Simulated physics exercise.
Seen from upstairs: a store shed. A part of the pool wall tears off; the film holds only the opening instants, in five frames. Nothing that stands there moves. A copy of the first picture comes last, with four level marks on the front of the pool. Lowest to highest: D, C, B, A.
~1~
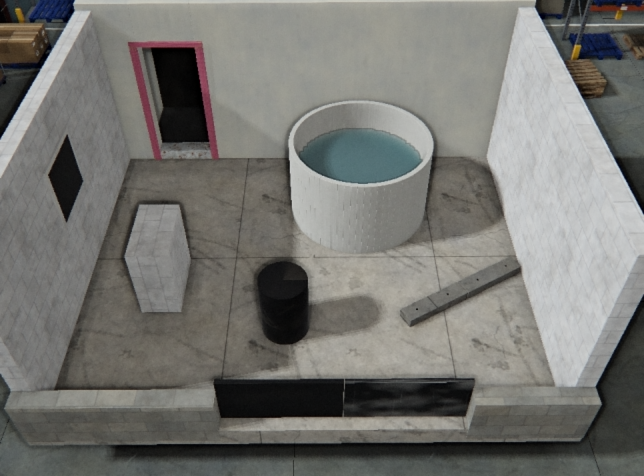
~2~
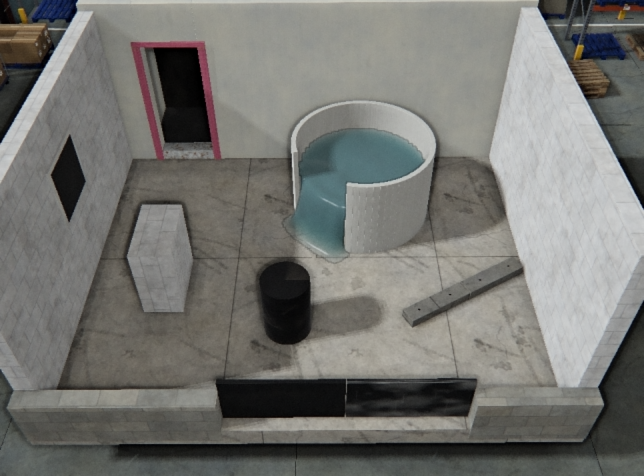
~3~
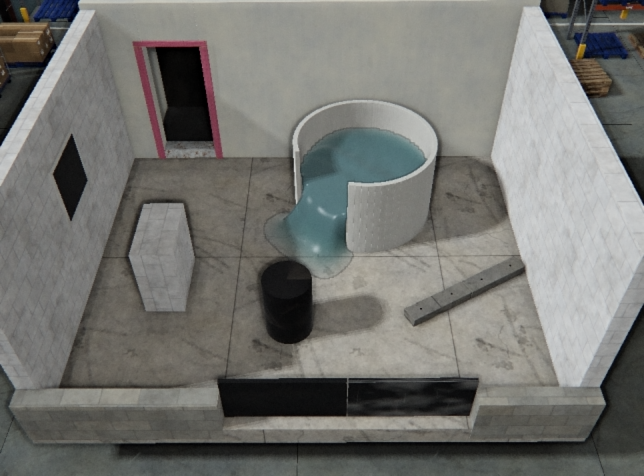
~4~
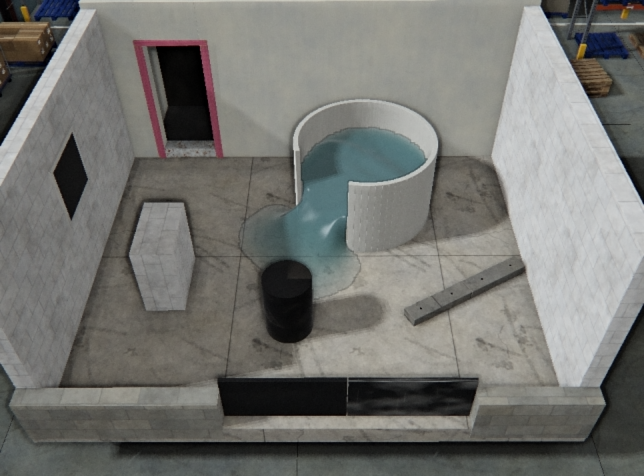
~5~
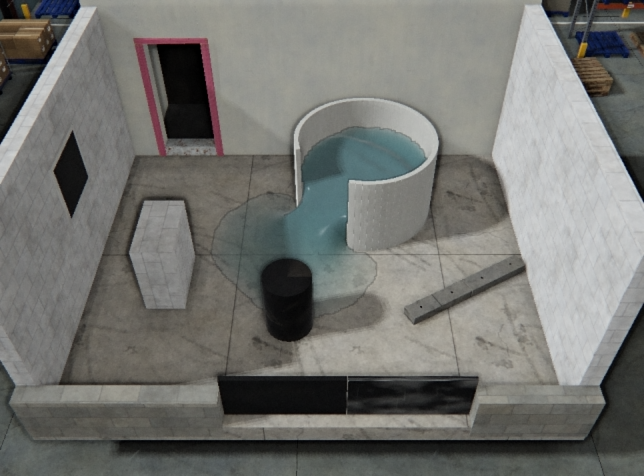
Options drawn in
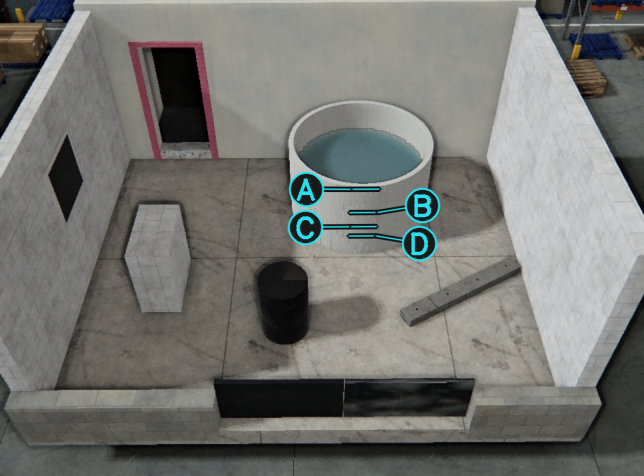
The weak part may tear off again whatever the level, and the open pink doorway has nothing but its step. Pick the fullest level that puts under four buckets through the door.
B is the one.
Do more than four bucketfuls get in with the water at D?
No, that is safe.
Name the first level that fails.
The answer is A.
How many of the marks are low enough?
Three of them.
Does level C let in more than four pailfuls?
No.
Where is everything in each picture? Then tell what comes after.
Water in the pool at rest, its middle at (360, 165); foot of the pink doorway at (187, 159); shut gate at (344, 386).
Water covers 1 % of the ground and shows as far out as (289, 219).
Water covers 3 % of the ground and shows as far out as (332, 255).
Water covers 7 % of the ground and shows as far out as (333, 284).
Water covers 13 % of the ground and shows as far out as (219, 245).
On the marked copy, A at (364, 189); B at (363, 212); C at (362, 226); D at (362, 235); from the bottom up D, C, B, A.
If A is chosen, about 10 bucketfuls get in.
If B is chosen, a bucket or two gets in.
If C is chosen, nothing gets over.
If D is chosen, nothing gets over.
